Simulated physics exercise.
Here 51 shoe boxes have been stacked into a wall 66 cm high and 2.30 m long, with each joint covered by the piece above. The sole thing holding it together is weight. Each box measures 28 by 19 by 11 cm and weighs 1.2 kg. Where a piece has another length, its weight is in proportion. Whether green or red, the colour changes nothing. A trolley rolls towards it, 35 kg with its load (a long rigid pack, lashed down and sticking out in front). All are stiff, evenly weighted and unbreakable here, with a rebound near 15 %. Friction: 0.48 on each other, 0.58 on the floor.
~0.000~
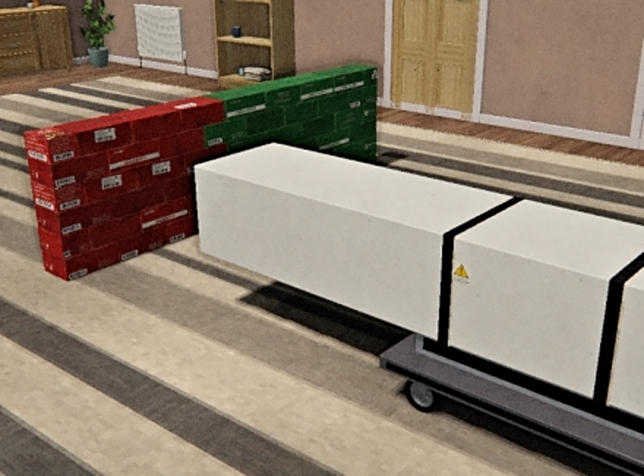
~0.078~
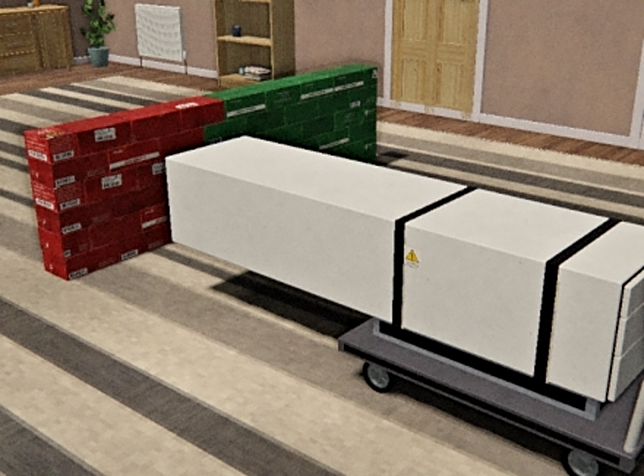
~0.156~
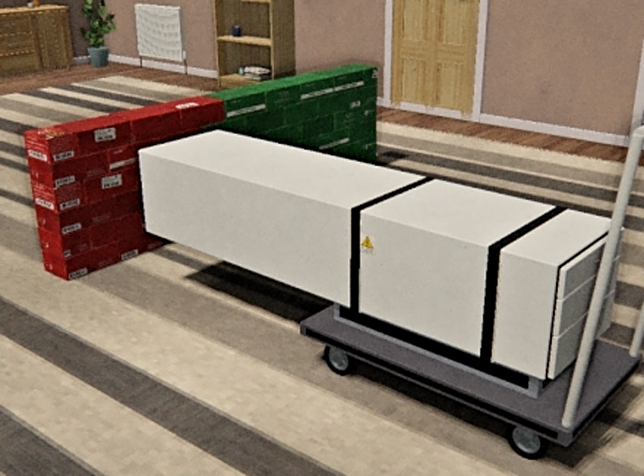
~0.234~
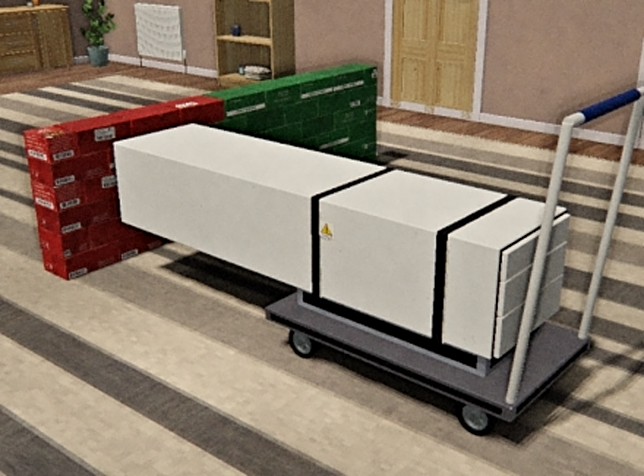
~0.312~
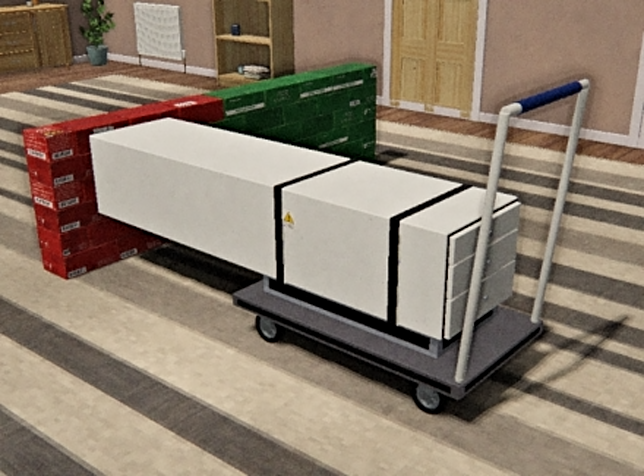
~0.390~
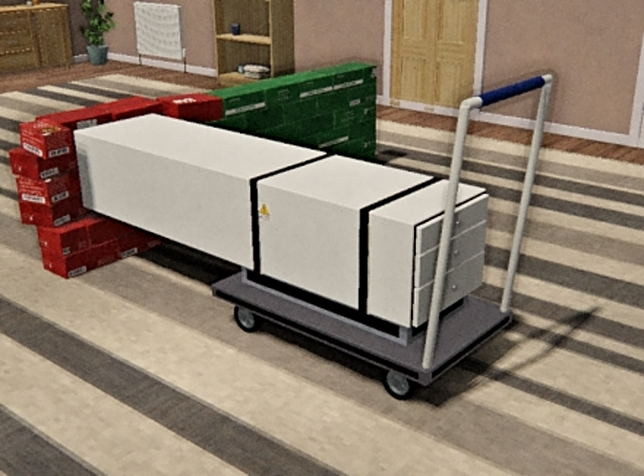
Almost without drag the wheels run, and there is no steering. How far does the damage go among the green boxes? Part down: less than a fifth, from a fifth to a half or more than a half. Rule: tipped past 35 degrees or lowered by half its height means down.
Of the lot, the part is below a fifth.
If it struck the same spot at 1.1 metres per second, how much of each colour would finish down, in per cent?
Green 10%, red 80%.
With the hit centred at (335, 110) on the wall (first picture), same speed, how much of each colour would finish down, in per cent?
Down at the end: Green 60 percent, red 0 percent.
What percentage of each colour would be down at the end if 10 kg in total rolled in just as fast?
Result: Green 10, red 80 %.
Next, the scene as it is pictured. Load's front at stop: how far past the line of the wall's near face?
About 140 cm beyond it.
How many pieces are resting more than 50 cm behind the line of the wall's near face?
About 16 of them.
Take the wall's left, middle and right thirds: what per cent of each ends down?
I'd put it at 80 % left, 30 % middle and 0 % right.
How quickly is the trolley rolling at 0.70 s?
1.3 m/s, roughly.
After 0.48 s, load 24 cm past the wall's line, still rolling; none of the 30 green boxes down (0 of 51 in all colours); top green box 10 mm from its place; top red box 17° from how it stood, 35 mm lower.
After 0.70 s, load 53 cm past the wall's line, still rolling; none of the 30 green boxes down (12 of 51 in all colours); top green box 23° from how it stood; top red box 28° from how it stood, 29 cm lower.
After 1.04 s, load 94 cm past the wall's line, still rolling; 2 of the 30 green boxes down (17 of 51 in all colours); top green box 47° from how it stood, 24 cm lower; top red box 64° from how it stood, 48 cm lower.
After 1.42 s, load 1.24 m past the wall's line, still rolling; 2 of the 30 green boxes down (18 of 51 in all colours); top green box 70° from how it stood, 42 cm lower; top red box on its side.
In the end (2.3 s), load 1.39 m past the wall's line, stopped; 2 of the 30 green boxes down (18 of 51 in all colours); top green box 54° from how it stood, 45 cm lower; top red box on its side. That is 7 per cent. From the last view, middles, top green box near (155, 160).
